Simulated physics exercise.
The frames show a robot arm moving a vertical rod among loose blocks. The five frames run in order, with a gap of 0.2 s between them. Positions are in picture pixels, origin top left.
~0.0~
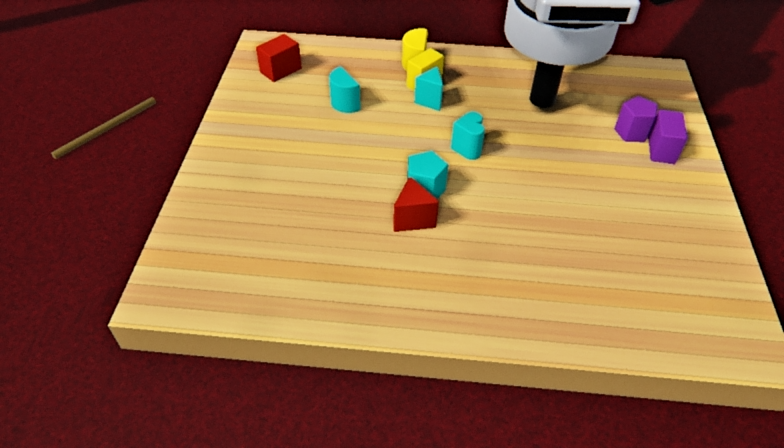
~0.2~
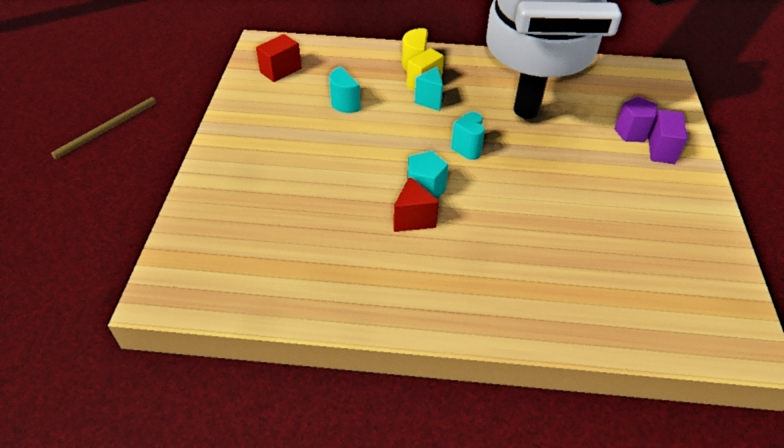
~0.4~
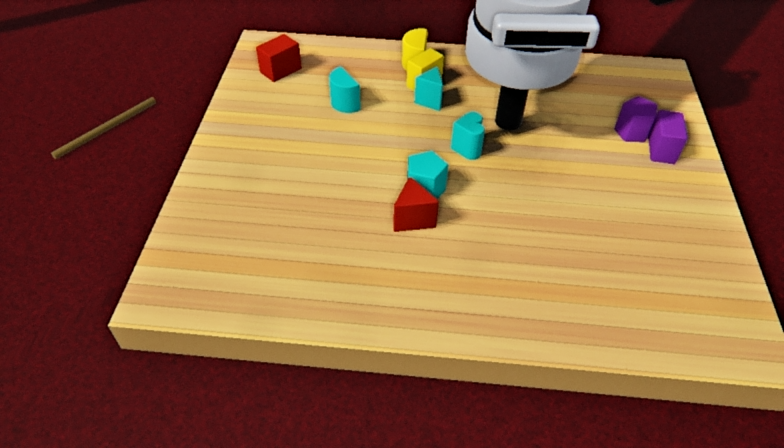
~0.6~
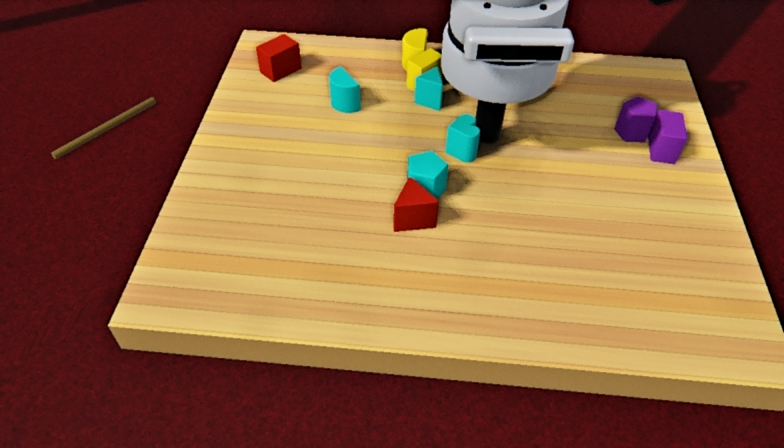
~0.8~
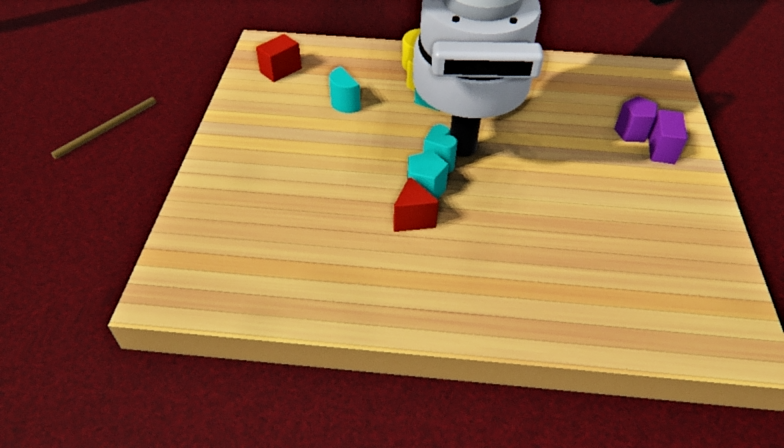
The video shows a robot arm moving a black vertical rod toward the lower left across a wooden board of coloured blocks, then pushing a turquoise heart-shaped block a short way left, close to a turquoise pentagon beside a red triangular block.
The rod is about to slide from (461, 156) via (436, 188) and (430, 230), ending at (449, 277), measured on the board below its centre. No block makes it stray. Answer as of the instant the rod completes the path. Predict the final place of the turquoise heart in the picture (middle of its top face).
It comes to (419, 143).
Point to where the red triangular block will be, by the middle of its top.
About (397, 218).
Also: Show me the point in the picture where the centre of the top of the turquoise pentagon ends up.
In the picture, that point is around (395, 182).
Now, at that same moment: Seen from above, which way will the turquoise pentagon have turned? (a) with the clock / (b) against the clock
Option a.
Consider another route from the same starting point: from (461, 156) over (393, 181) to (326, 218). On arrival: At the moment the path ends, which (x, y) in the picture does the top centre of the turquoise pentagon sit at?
The middle of its top is at (411, 176).
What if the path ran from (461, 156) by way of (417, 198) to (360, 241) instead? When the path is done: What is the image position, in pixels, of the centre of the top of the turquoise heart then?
I'd place it at (415, 144), taking the centre of its top.
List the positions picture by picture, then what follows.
In the first frame, rod tip (542, 100); block tops, red triangular block (414, 194); turquoise pentagon (427, 163); turquoise heart (471, 122).
In the second frame, rod (526, 111); blocks unchanged.
In the third frame, rod (508, 122); blocks unchanged.
In the fourth frame, rod (487, 135); turquoise heart (466, 125).
In the fifth frame, rod (462, 148); red triangular block (414, 194); turquoise pentagon (427, 163); turquoise heart (441, 135).
The first path, step by step. One third of the way, rod (436, 180); red triangular block (408, 200), turned 40° anticlockwise; turquoise pentagon (406, 174), turned 25° anticlockwise; turquoise heart (419, 143), turned 50° clockwise.
Two thirds of the way, rod (431, 222); red triangular block (397, 215), turned 25° anticlockwise; turquoise pentagon (395, 182), turned 30° clockwise; turquoise heart (419, 143), turned 50° clockwise.
At the end, rod (450, 269); red triangular block (397, 218); turquoise pentagon (395, 182), turned 30° clockwise; turquoise heart (419, 143), turned 50° clockwise.
